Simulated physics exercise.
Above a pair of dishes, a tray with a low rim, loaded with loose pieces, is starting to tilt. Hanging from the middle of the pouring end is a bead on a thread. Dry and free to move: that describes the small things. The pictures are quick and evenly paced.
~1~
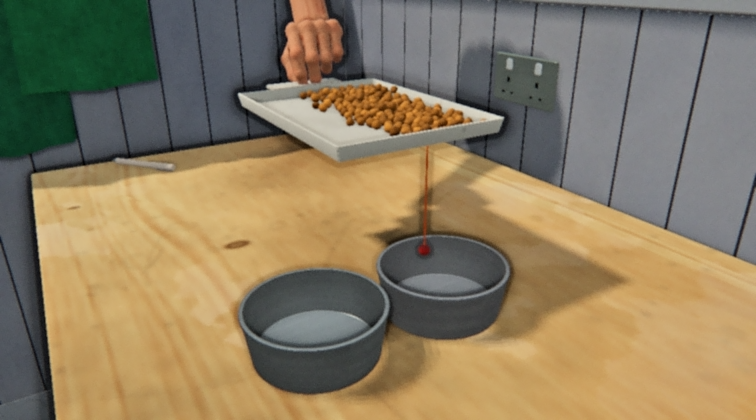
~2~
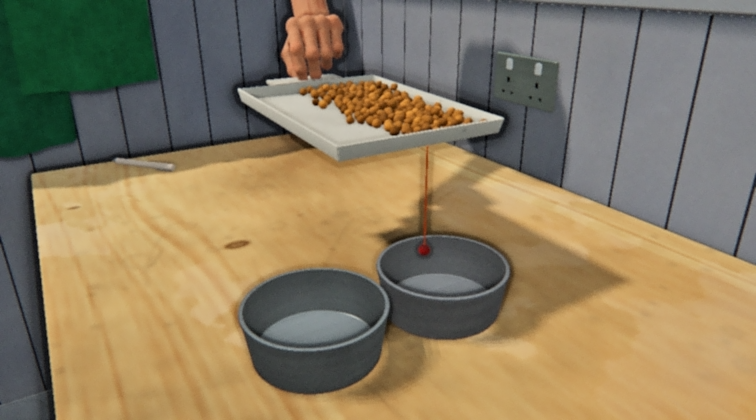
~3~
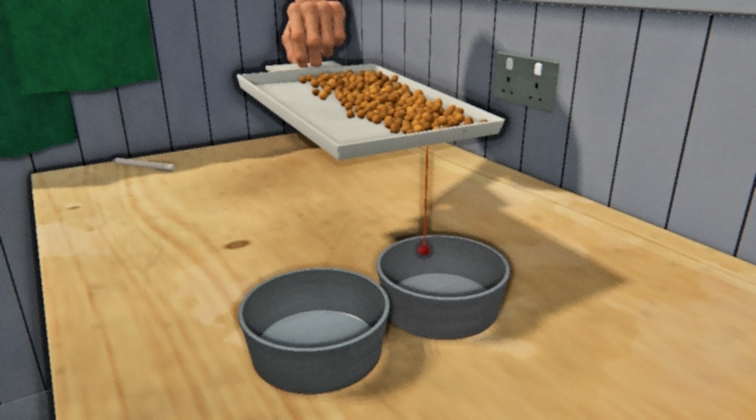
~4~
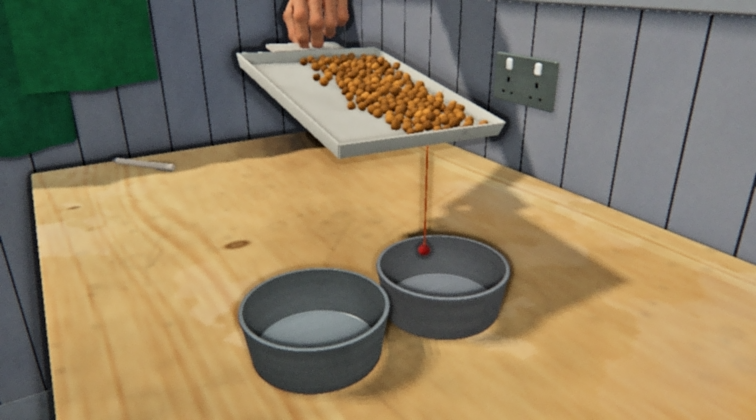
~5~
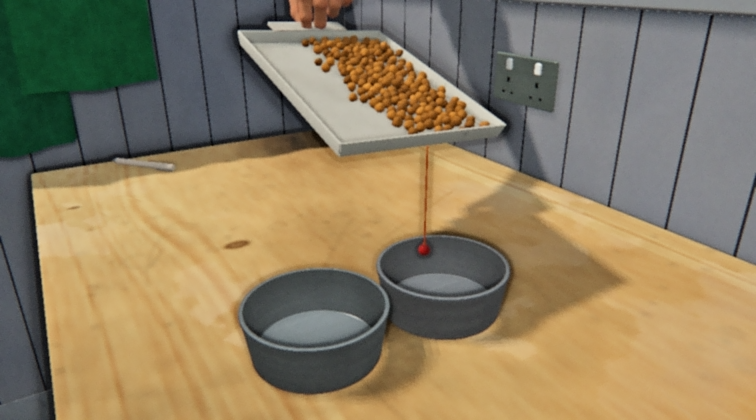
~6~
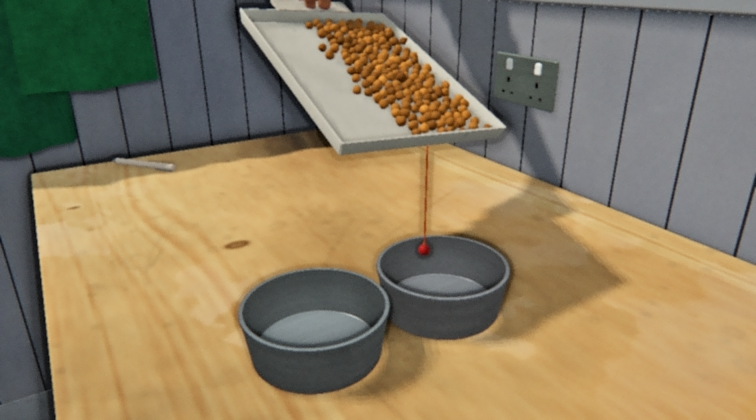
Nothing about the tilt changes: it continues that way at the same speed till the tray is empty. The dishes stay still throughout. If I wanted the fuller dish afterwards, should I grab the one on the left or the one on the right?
Grab the right one.
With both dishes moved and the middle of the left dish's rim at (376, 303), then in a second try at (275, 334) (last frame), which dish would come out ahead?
The dish to the right; the dish to the right.
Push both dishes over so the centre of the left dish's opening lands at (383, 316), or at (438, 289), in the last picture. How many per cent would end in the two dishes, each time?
The first yields 100 per cent and the second 80 per cent.
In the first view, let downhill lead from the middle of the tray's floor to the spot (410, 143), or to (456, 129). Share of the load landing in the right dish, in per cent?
Lab note: Try one about 40 %, try two about 50 %.
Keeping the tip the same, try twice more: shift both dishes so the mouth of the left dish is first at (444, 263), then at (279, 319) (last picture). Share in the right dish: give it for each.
That makes 0 per cent, followed by 30 per cent.
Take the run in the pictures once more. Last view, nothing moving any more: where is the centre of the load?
I'd put the middle somewhere around (483, 309).
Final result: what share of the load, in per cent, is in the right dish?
About 50 per cent.
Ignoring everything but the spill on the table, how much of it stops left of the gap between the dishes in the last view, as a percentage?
Estimate: About 0 per cent.
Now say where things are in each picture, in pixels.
The first frame shows corners of the pouring end at (339, 145) and (499, 117), level; middle of the load at (381, 108), roasted chickpeas; left dish at (350, 362); right dish at (483, 311); bead on its thread at (424, 250).
The second frame shows corners of the pouring end at (339, 145) and (499, 118), level; middle of the load at (382, 106).
The third frame shows corners of the pouring end at (340, 144) and (500, 119), tipped barely, lowest at the right corner; middle of the load at (382, 100).
The fourth frame shows corners of the pouring end at (341, 143) and (501, 121), tipped a little, lowest at the right corner; middle of the load at (383, 90).
The fifth frame shows corners of the pouring end at (342, 142) and (501, 123), tipped clearly, lowest at the right corner; middle of the load at (385, 80).
The sixth frame shows corners of the pouring end at (343, 141) and (502, 125), tipped clearly, lowest at the right corner; middle of the load at (389, 71); left dish at (350, 362); right dish at (483, 311).
Soon after the last picture, tray tipped steeply; nearly all on the tray; a stray few in the air.
A little later, tray tipped past a quarter turn; about a quarter on the tray; about a quarter in the right dish; a small part outside both; about half in the air.
Later still, tray tipped past a quarter turn; a stray few in the left dish; about half in the right dish; about half outside both.
At rest, tray tipped past a quarter turn; a stray few in the left dish; about half in the right dish; about half outside both.
